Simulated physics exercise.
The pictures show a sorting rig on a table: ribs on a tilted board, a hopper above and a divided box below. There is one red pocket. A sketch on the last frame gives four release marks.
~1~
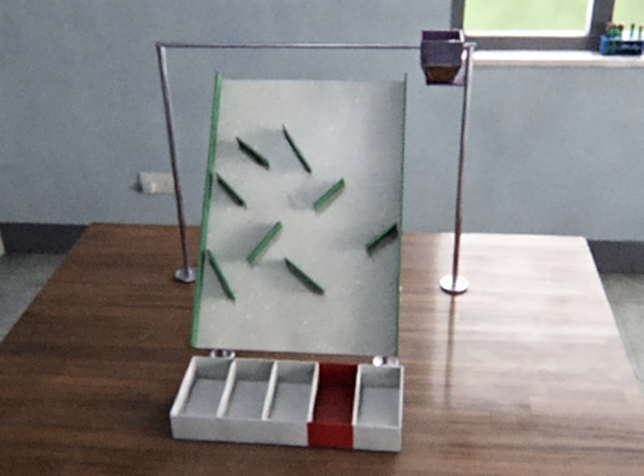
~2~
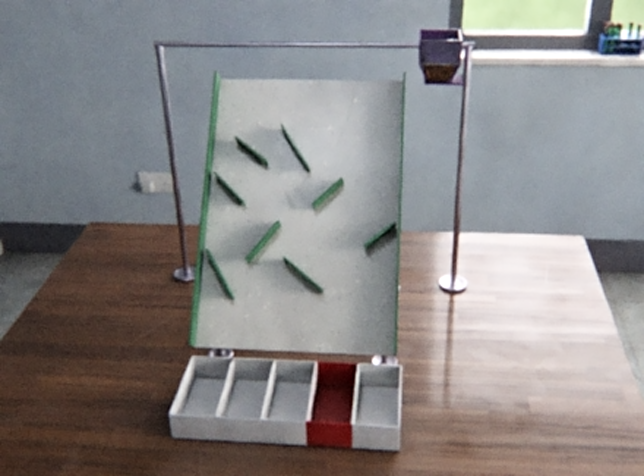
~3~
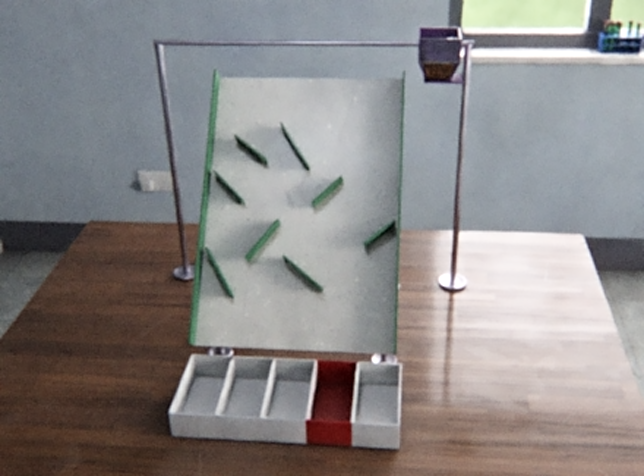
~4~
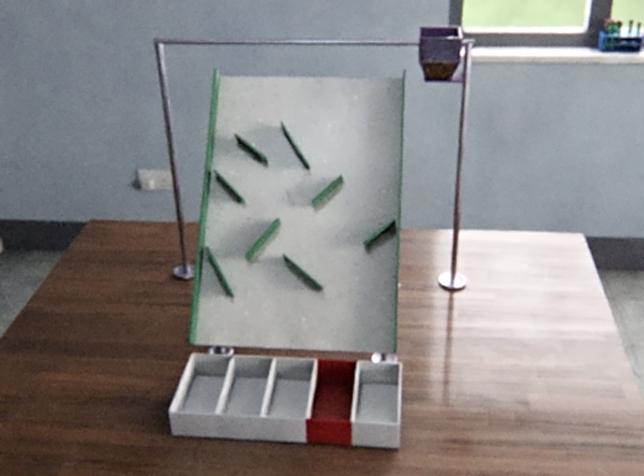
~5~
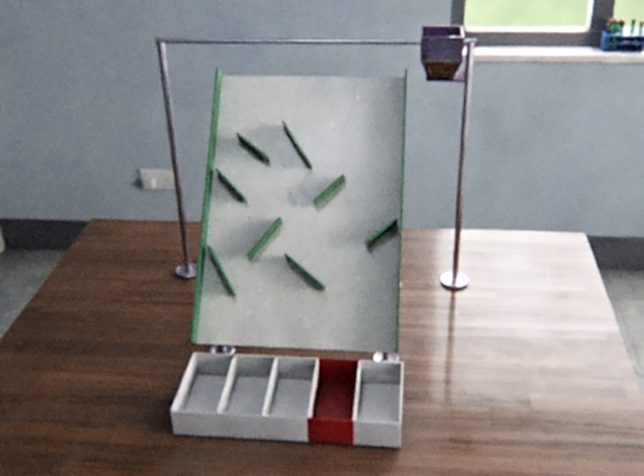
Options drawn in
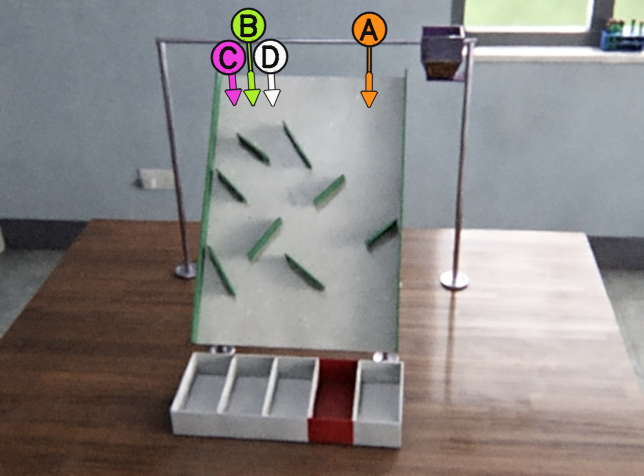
A tilted board with green ribs stands above a divided box, and nothing clearly moves.
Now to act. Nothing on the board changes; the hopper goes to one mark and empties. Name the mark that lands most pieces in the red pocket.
Choose A.
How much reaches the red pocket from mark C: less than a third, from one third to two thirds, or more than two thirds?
It is less than a third.
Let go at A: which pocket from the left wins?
The fourth from the left.
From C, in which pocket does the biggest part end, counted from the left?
It is the second one.
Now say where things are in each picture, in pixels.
In the first frame, hopper at (440, 71), cereal balls, door shut.
In the second frame, ribs (235, 136) to (266, 160), (281, 124) to (308, 167), (214, 172) to (243, 201).
In the third frame, ribs (312, 203) to (342, 176), (245, 258) to (278, 219), (364, 244) to (395, 221).
In the fourth frame, ribs (206, 246) to (231, 293), (283, 254) to (321, 287).
In the fifth frame, red pocket at (330, 429), number 4 of 5 from the left.
On the marked copy, mark A meets the board at (369, 101); mark B meets the board at (252, 99); mark C meets the board at (234, 99); mark D meets the board at (272, 100).
Choosing A, about half in the red pocket, about a quarter in other pockets, about a quarter outside the box.
Choosing B, a small part in the red pocket, most in other pockets, a small part outside the box.
Choosing C, none in the red pocket, nearly all in other pockets, a small part outside the box.
Choosing D, a small part in the red pocket, most in other pockets, a small part outside the box.
